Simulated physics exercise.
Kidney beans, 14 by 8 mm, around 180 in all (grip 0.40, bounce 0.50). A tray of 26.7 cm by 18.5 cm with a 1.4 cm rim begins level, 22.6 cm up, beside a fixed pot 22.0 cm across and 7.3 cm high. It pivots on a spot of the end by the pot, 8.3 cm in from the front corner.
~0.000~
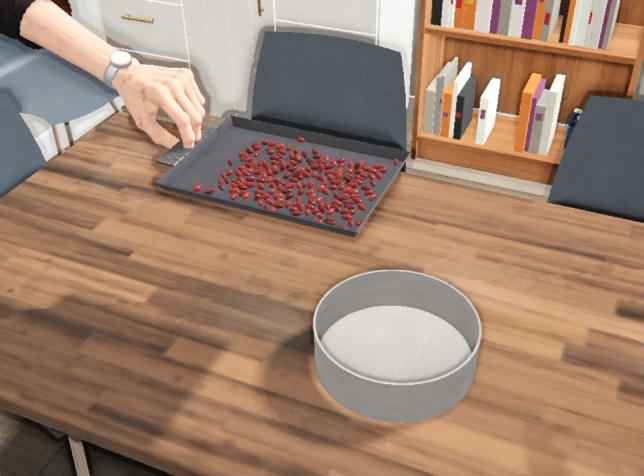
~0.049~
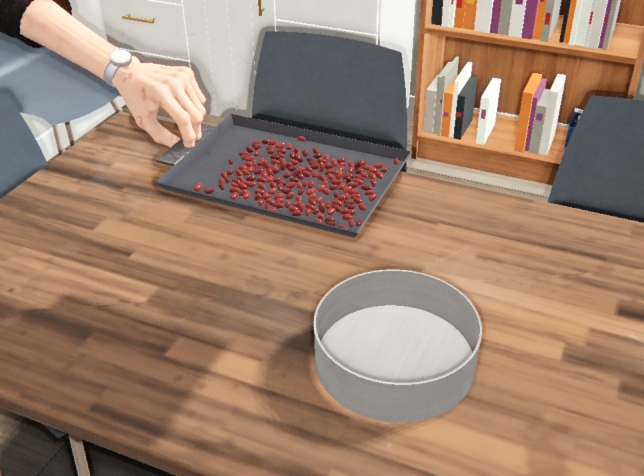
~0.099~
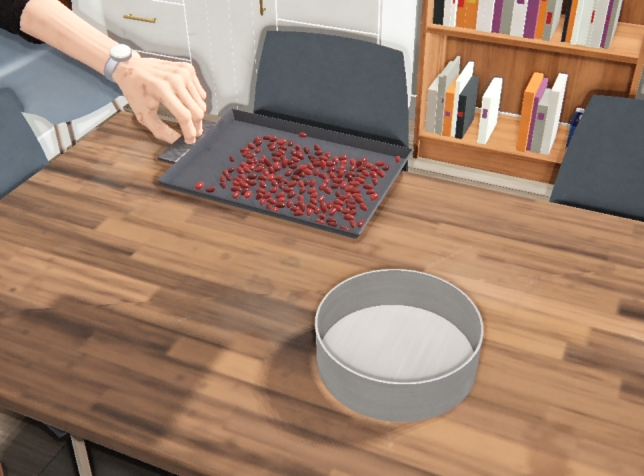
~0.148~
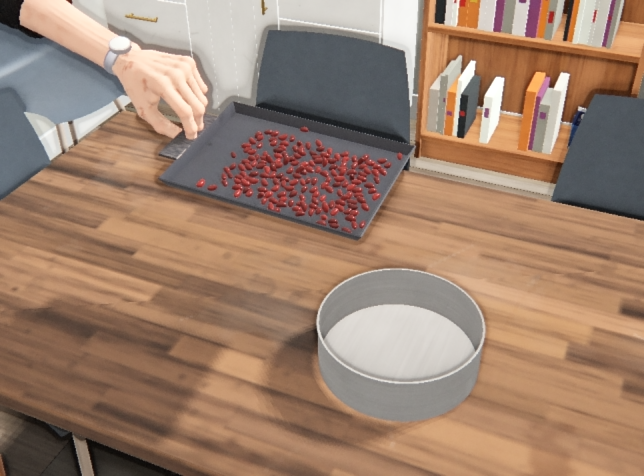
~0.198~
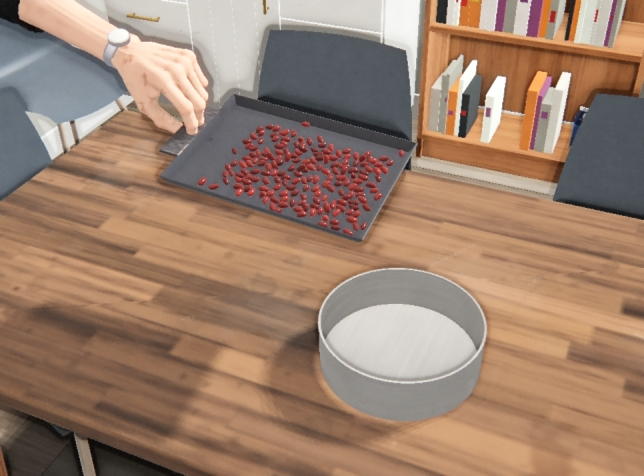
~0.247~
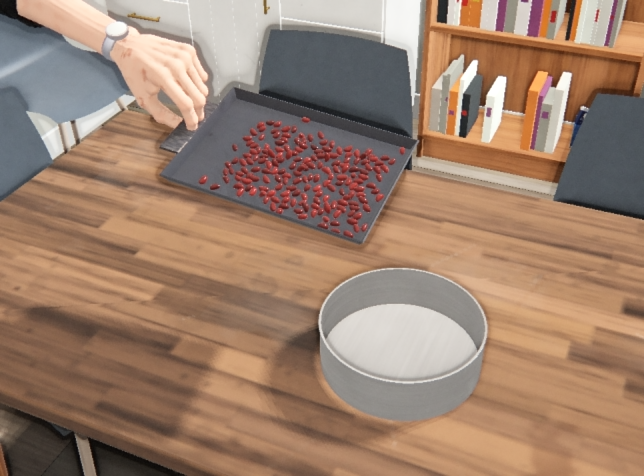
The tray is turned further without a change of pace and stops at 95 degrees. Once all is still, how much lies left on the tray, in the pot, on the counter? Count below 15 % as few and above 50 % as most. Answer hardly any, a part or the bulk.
Tray hardly any, pot the bulk, counter a part.
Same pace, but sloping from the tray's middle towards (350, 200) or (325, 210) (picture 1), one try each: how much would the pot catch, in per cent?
About 95 and 100 per cent.
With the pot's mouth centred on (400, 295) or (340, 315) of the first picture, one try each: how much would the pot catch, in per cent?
Some 40 and 100 per cent.
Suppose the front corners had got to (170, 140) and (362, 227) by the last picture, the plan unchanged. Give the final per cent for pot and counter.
Pot 85, counter 15.
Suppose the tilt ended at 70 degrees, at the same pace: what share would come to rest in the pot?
Then about 70 per cent.
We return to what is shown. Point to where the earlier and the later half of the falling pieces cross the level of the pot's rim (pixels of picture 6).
At about (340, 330), then at (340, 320).
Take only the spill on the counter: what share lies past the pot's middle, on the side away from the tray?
About 10 per cent.
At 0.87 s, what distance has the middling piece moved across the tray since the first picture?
About 7 cm.
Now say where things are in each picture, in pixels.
In the first frame, tray tilt 0 degrees, front corners at (164, 181) and (354, 227); middle of the pieces at (293, 180); pot at (397, 322).
In the second frame, tray tilt 1 degrees, front corners at (164, 180) and (354, 228); middle of the pieces at (293, 180).
In the third frame, tray tilt 3 degrees, front corners at (165, 179) and (356, 229); middle of the pieces at (295, 178).
In the fourth frame, tray tilt 6 degrees, front corners at (167, 176) and (357, 231), lowest corner right front; middle of the pieces at (296, 176).
In the fifth frame, tray tilt 9 degrees, front corners at (168, 174) and (359, 234), lowest corner right front; middle of the pieces at (310, 179).
In the sixth frame, tray tilt 12 degrees, front corners at (168, 173) and (359, 236), lowest corner right front; middle of the pieces at (301, 168); pot at (402, 320). Its pace works out near 65 degrees a second.
After 0.87 s, tilt 51 degrees; the tray holds 90 %, the pot 0 %.
Then, at 1.29 s, tilt 77 degrees; the tray holds 15 %, the pot 50 %.
After 1.79 s, tilt 95 degrees; the tray holds 0 %, the pot 70 %.
By 2.4 s all is still; tray 0 %, pot 70 %, counter 30 %.
